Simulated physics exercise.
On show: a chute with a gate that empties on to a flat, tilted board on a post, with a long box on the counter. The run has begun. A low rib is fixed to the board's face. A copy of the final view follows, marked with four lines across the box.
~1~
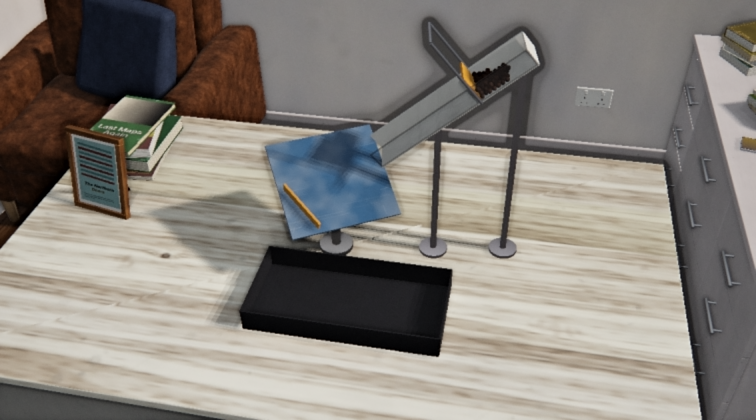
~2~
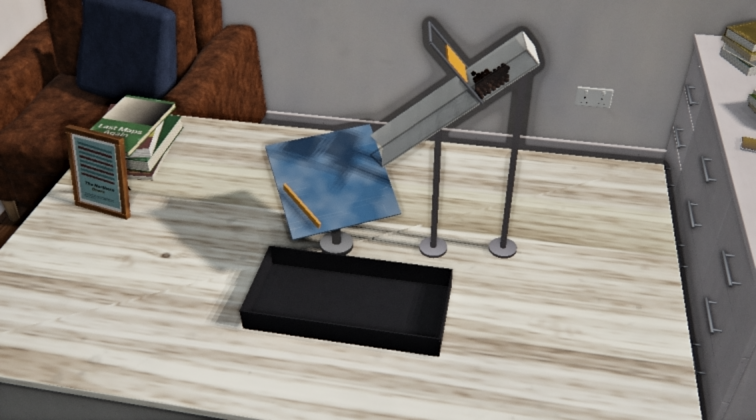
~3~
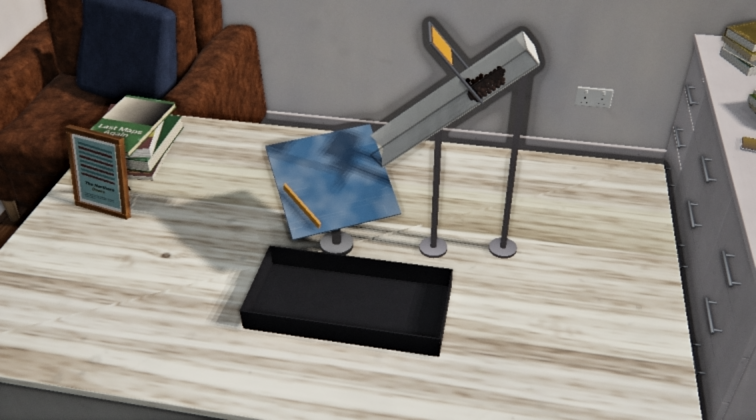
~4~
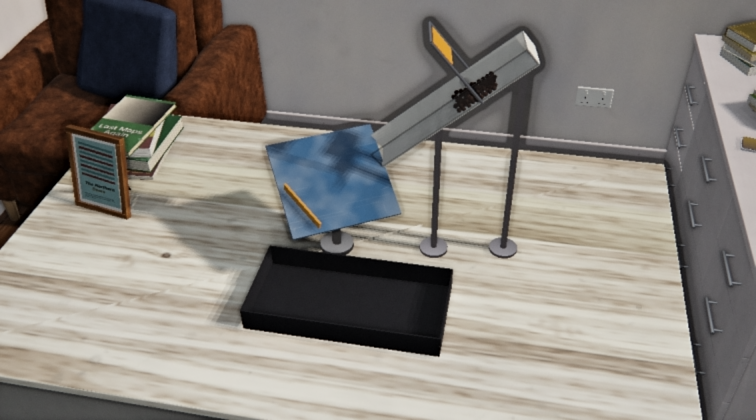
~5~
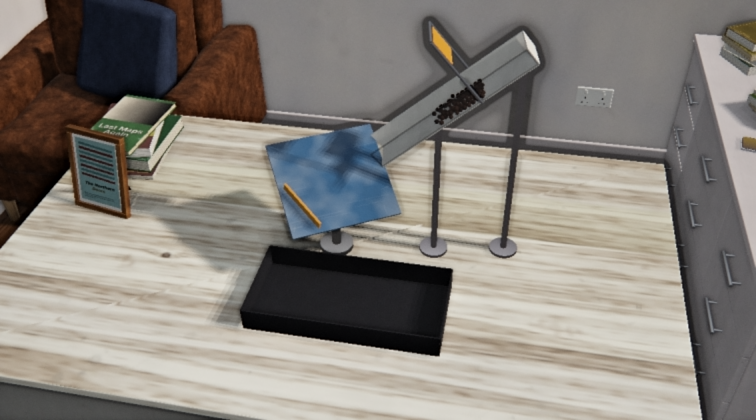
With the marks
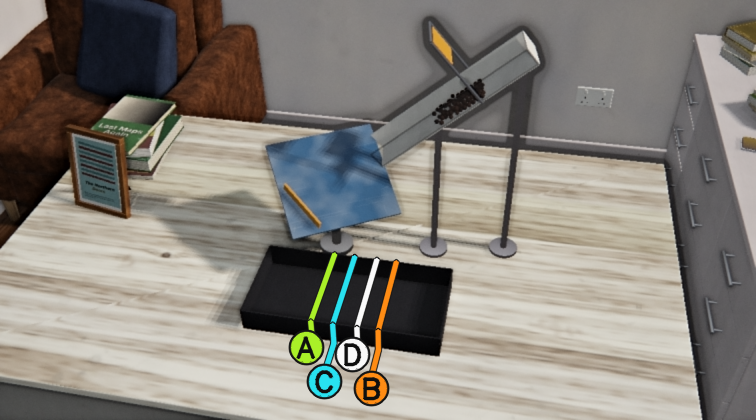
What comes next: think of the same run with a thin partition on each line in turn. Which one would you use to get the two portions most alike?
C.
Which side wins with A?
More lands on the right.
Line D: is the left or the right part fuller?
More lands on the left.
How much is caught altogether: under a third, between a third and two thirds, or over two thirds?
About that: Over two thirds.
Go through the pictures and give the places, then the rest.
In the first frame, load behind the gate (487, 81), allspice berries; lip of the chute (382, 158), sloping fairly steeply.
In the second frame, middle of the board (333, 179), tilted fairly steeply; middle of its low edge (348, 226); of its high edge (318, 135).
In the third frame, front corners of the box (240, 311) and (440, 339), empty; front of the load (470, 92).
In the fourth frame, middle of the load (476, 91); its front (456, 106), roughly a quarter of the way to the lip; rib from (285, 184) to (321, 224).
In the fifth frame, middle of the load (462, 101); its front (434, 114), roughly half of the way to the lip.
On the marked copy, line A crosses the front rim at (310, 320); line B crosses the front rim at (378, 330); line C crosses the front rim at (332, 323); line D crosses the front rim at (357, 327).
For line A, of what is caught, just a few on the left of the divider, almost all on the right.
For line B, of what is caught, almost all on the left of the divider, just a few on the right.
For line C, of what is caught, roughly half on the left of the divider, roughly half on the right.
For line D, of what is caught, almost all on the left of the divider, about a tenth on the right.
